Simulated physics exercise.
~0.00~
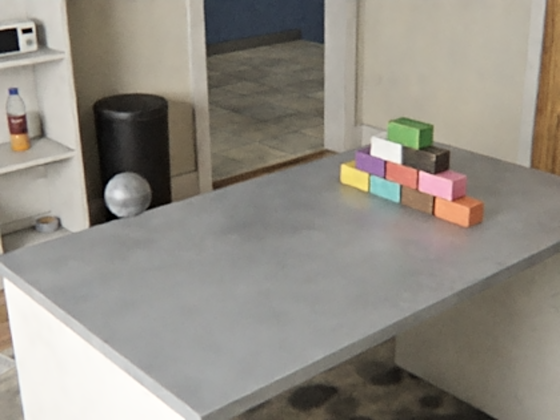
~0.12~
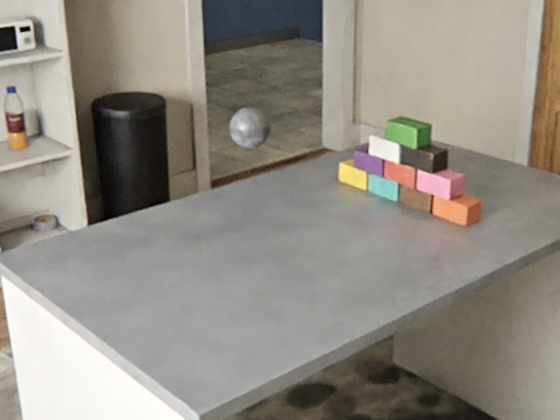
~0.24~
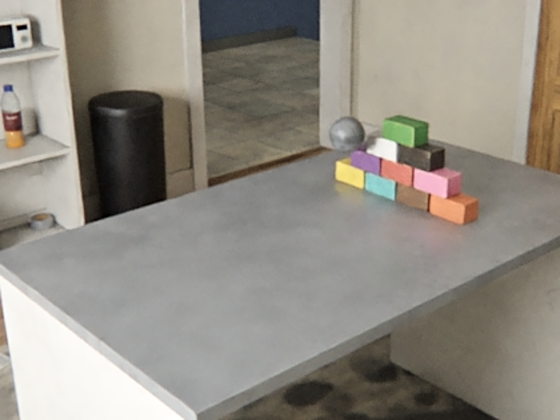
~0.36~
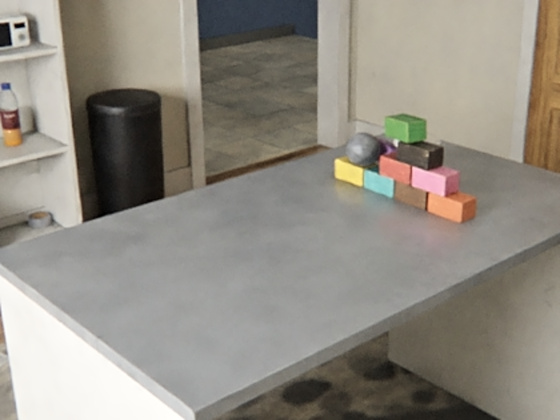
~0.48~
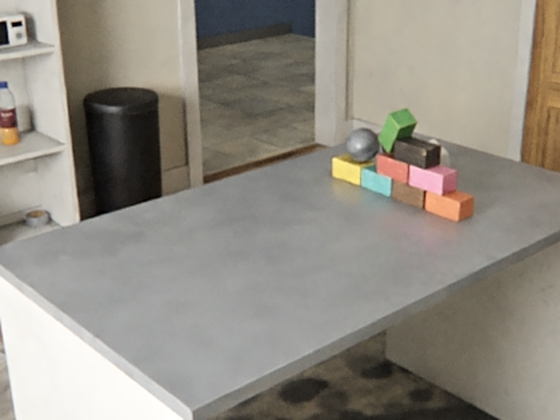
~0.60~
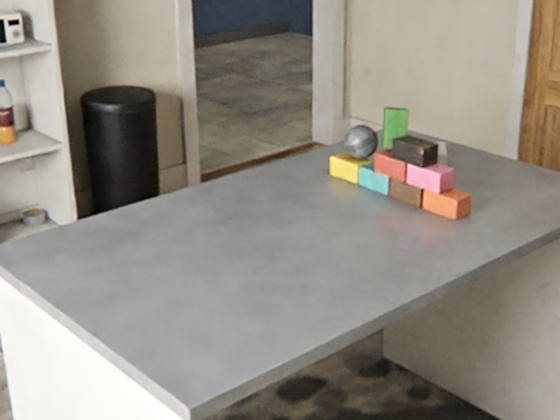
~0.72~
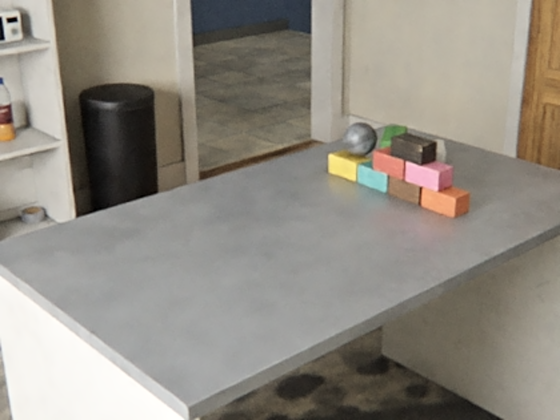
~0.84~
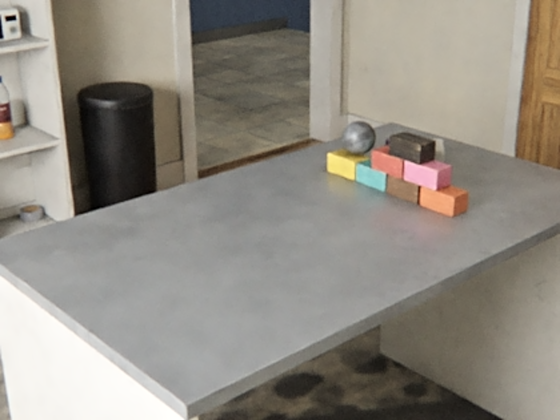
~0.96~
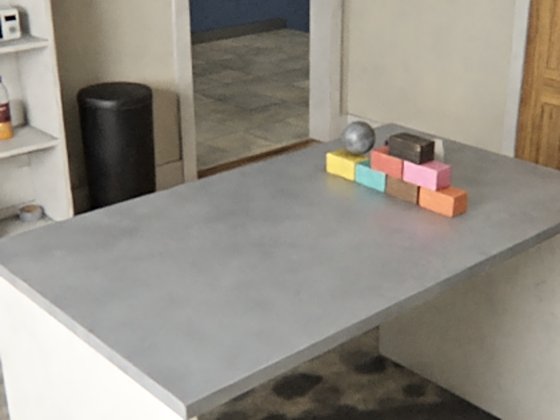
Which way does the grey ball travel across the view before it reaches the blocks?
The grey ball travels to the right, passing in front of the doorway before it reaches the pile of blocks.
